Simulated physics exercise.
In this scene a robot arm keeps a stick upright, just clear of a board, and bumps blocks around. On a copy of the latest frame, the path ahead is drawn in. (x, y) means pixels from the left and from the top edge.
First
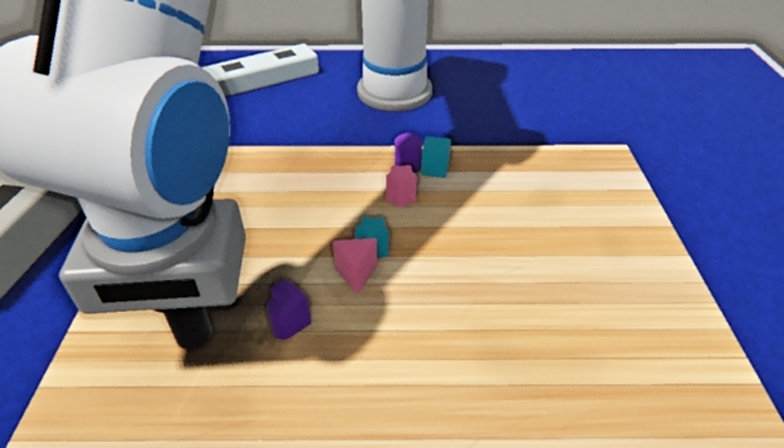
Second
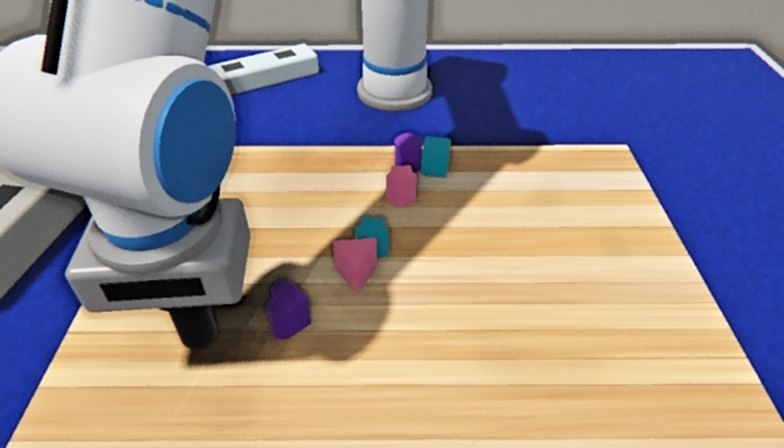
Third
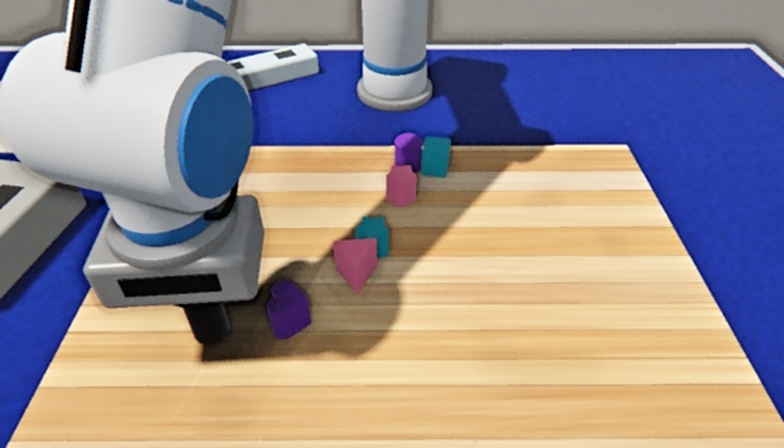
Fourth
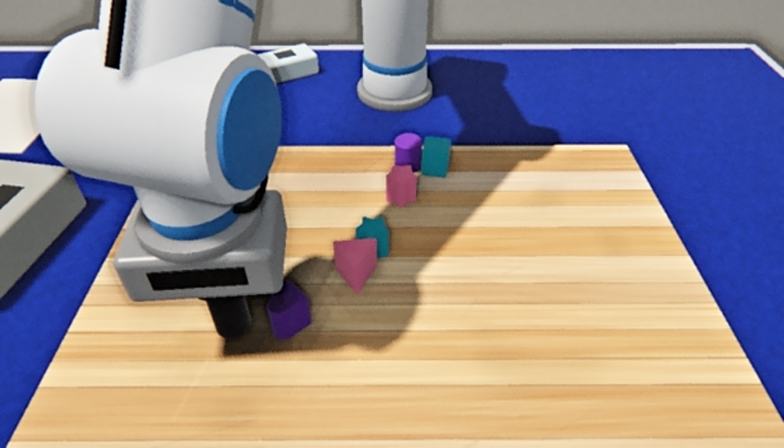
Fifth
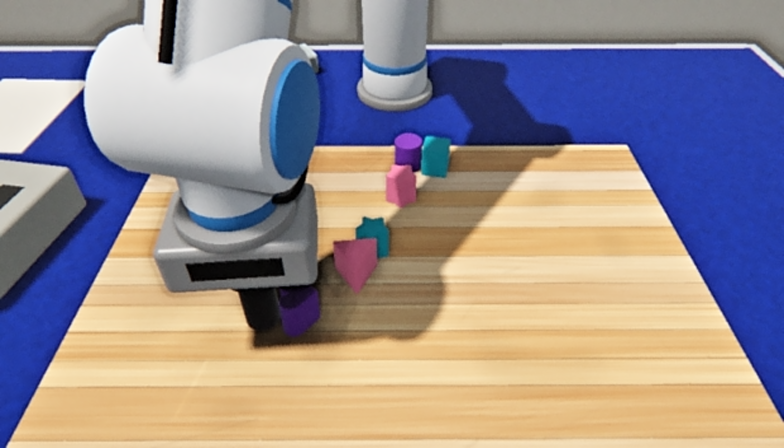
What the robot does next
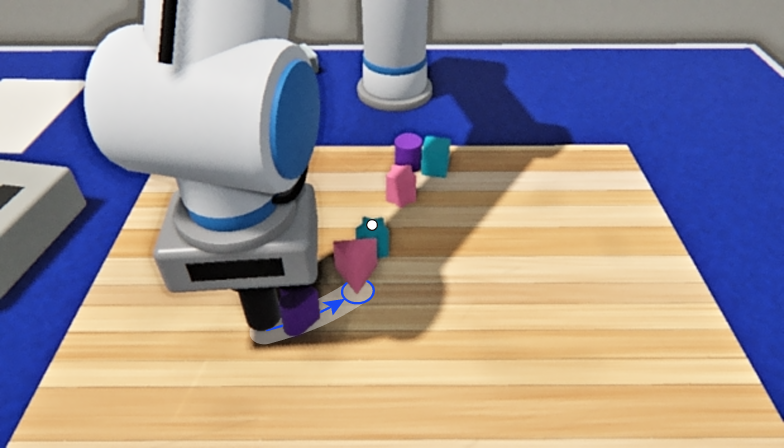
On a wooden board over a blue surface, a robot arm moved slowly to the right with its dark stick lowered, then nudged a purple block slightly right while the pink and teal blocks stayed put.
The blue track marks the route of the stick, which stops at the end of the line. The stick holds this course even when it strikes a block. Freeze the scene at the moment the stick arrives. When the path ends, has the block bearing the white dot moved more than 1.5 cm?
No - that is not the case.
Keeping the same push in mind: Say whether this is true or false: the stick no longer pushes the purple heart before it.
It is false.
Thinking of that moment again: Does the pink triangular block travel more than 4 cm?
It seems not.
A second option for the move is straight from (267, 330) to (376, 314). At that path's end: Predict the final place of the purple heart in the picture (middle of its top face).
(394, 269)
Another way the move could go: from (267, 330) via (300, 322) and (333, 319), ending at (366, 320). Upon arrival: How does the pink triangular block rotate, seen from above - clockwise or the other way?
Spins counterclockwise.
Drawn move, from (267, 330) by way of (300, 320) and (331, 307) to (358, 291); the dot is on the turquoise star block.
The first path, step by step. Halfway along, stick (315, 301); purple heart (341, 275), turned 25° anticlockwise.
At the end, stick (357, 278); purple heart (386, 264); pink triangular block (383, 239), turned 60° anticlockwise; turquoise star block (372, 217).
